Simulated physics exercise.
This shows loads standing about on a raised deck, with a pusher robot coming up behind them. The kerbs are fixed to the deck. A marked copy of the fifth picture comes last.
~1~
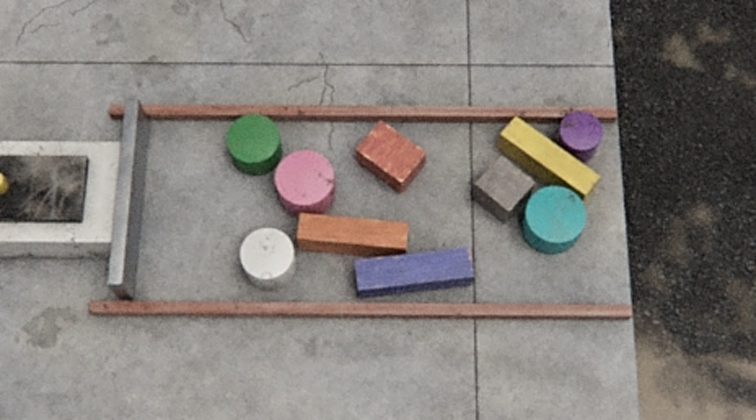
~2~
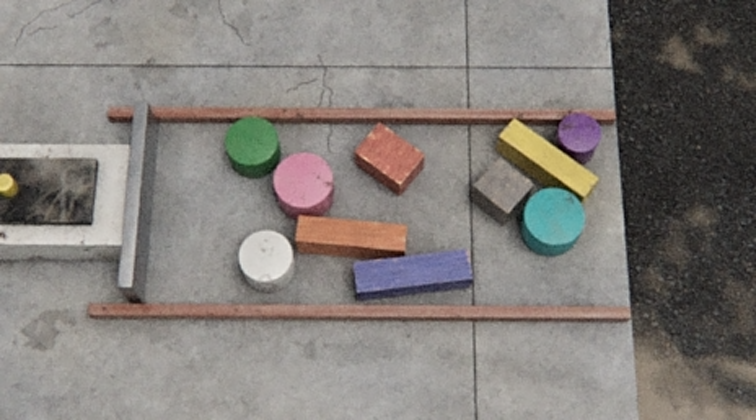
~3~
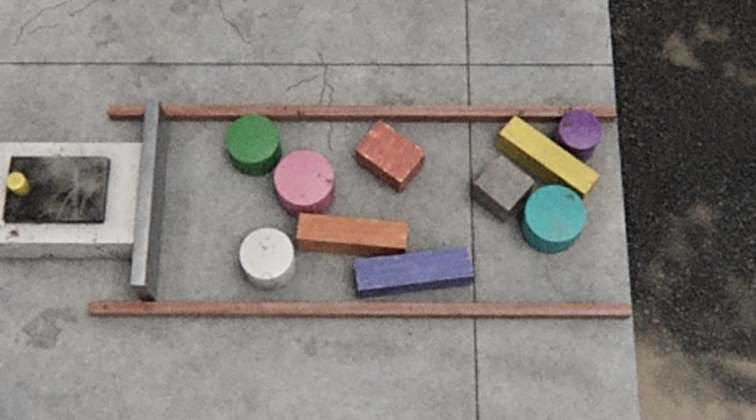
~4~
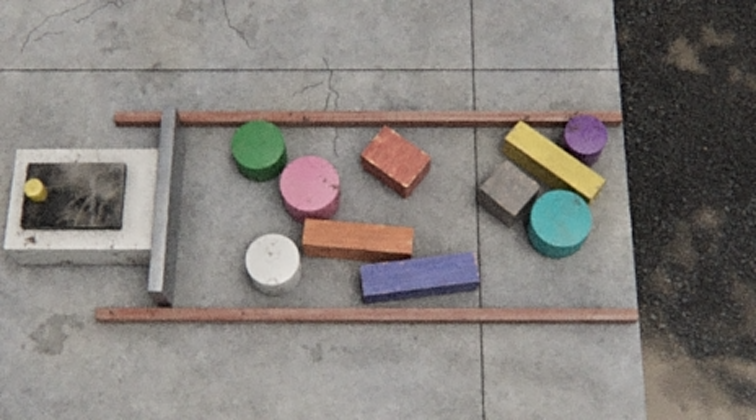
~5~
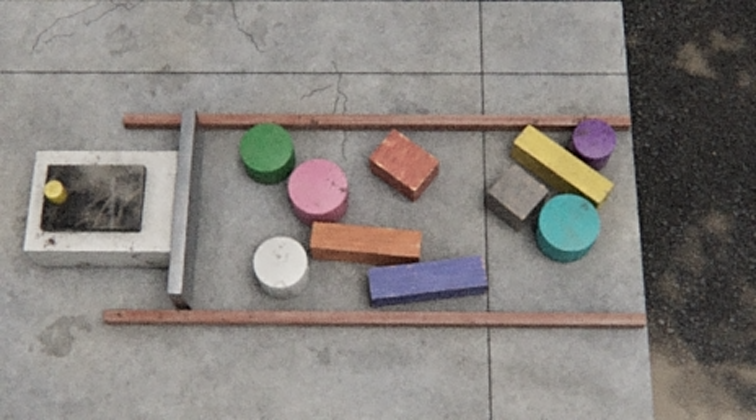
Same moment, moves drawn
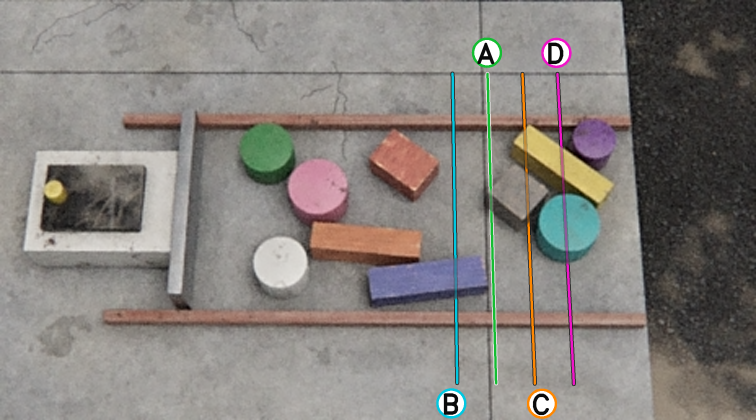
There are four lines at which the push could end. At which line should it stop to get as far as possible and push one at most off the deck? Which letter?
No farther than A.
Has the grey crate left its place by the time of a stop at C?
Yes.
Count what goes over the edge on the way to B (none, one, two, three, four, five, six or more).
The count is none.
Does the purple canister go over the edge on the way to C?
Yes.
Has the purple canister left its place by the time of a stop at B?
By then, no.
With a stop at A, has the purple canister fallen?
No.
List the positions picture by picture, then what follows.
In the first picture, yellow bar (548, 162); orange bar (353, 237); purple canister (578, 138).
In the second picture, robot (52, 191); pink canister (304, 187).
In the third picture, robot (64, 189); turquoise canister (553, 220).
In the fourth picture, robot (82, 195); grey crate (508, 195).
In the fifth picture, robot (101, 197); blue bar (427, 282); yellow bar (562, 170); orange bar (366, 245).
On the marked copy, A at (492, 220); B at (455, 220); C at (528, 221); D at (565, 221).
Taking A. A third of the way, robot (211, 198); green canister (331, 147); white canister (326, 275).
Two thirds of the way, robot (321, 199); grey crate (525, 203); blue bar (519, 288).
When it is over, robot (408, 199); turquoise canister (636, 253); purple canister (616, 142); none fallen.
As for the rest, B is within the limit but short; C drops two; D drops six.
